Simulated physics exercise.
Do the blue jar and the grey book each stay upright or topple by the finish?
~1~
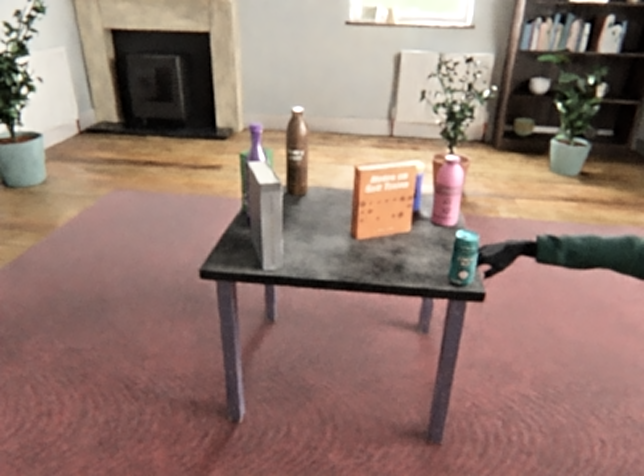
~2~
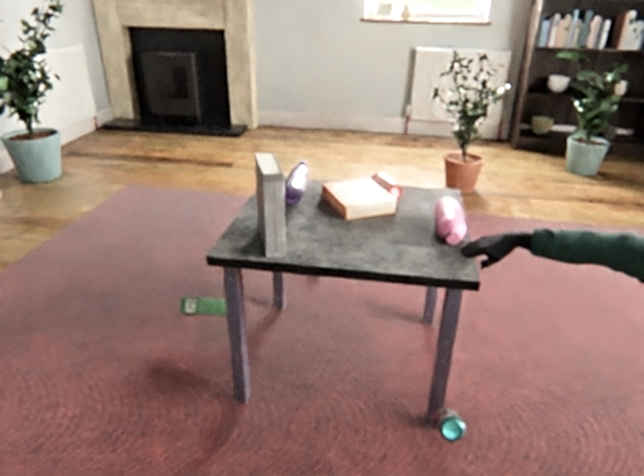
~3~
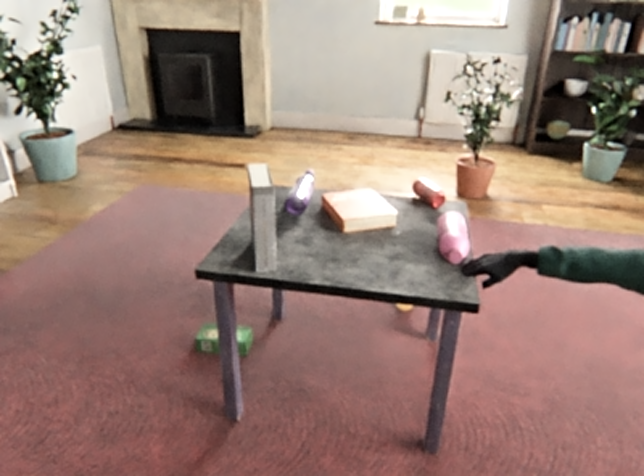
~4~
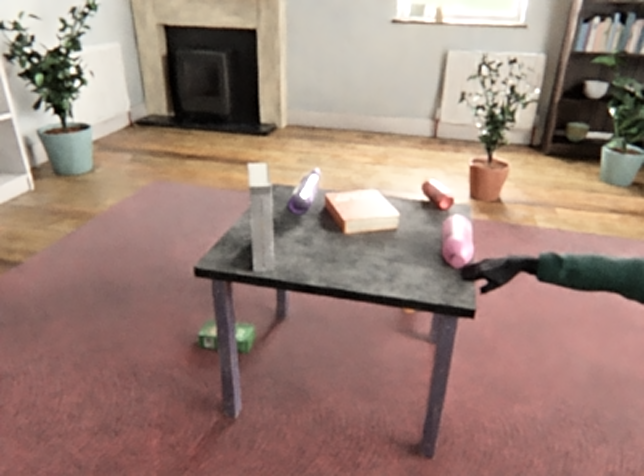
The blue jar topples, while the grey book keeps standing on the table.
Bottles and an orange book toppling on a dark table beside a gloved hand, other items dropping off, grey book left standing.
